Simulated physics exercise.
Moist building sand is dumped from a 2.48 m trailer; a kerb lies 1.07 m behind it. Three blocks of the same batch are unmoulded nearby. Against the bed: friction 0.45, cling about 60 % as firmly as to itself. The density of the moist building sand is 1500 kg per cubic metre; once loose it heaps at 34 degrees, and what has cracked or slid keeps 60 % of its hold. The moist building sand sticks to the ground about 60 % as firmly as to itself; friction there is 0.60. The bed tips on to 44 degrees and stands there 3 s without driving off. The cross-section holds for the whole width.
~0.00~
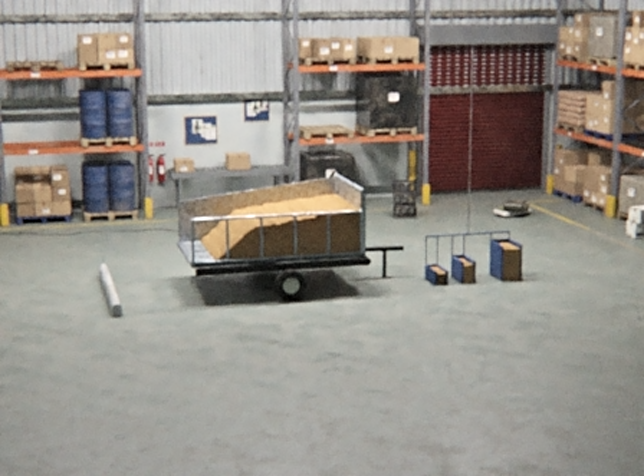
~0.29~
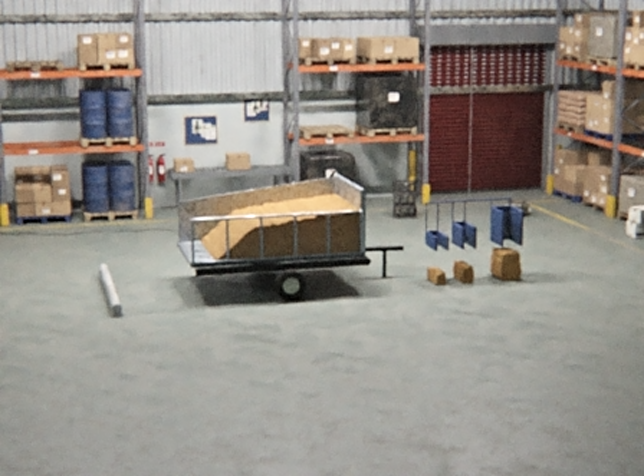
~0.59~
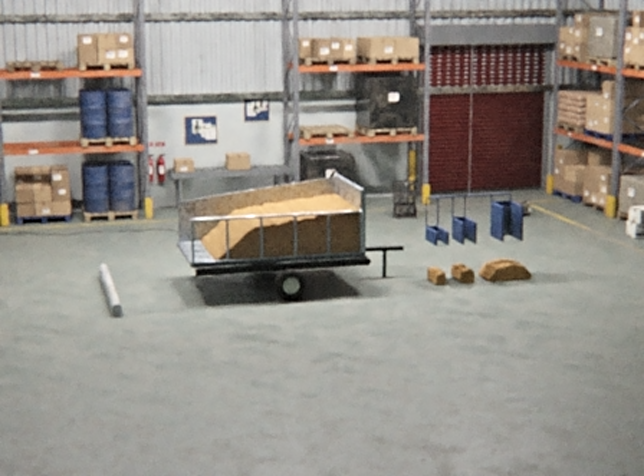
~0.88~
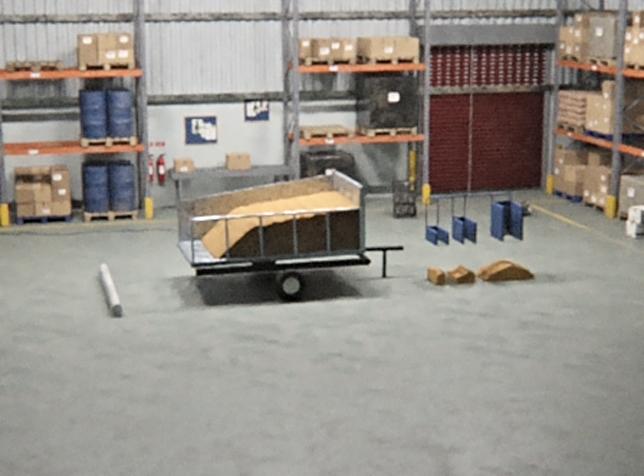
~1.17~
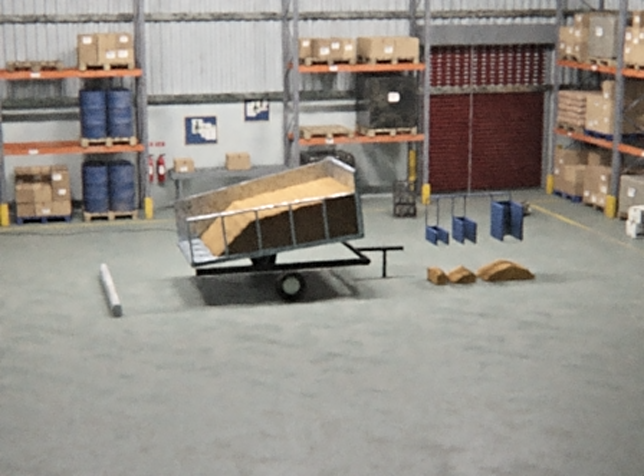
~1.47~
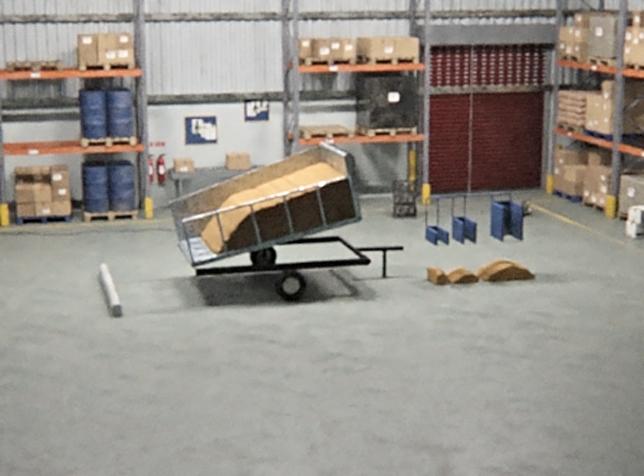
Inside a warehouse with orange-beamed racks and a dark red roller door, a fixed, slightly raised camera looks across a grey floor. A trailer of tan sand stands centre, a pale kerb lies to its left, and three sand blocks sit in blue moulds at right. The moulds rise off, the blocks slump, the largest most, and the trailer bed tilts, its right end lifting.
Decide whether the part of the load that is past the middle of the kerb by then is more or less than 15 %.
The result is more than 15 %.
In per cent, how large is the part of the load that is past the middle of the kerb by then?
Some 22 per cent.
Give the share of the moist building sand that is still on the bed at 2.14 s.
Near 100 %.
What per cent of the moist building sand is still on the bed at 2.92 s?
Some 85 per cent.
After 2.14 s, the tilt is 26 degrees, all is on the bed and 0 % past the kerb's middle.
After 2.92 s, the tilt is 41 degrees, 85 % is on the bed and 0 % past the kerb's middle.
After 3.71 s, the tilt is 44 degrees, 18 % is on the bed and 8 % past the kerb's middle.
After 4.50 s, the tilt is 44 degrees, 2 % is on the bed and 21 % past the kerb's middle.
After 6.20 s, at the end, the tilt is 44 degrees, 2 % is on the bed and 21 % past the kerb's middle.
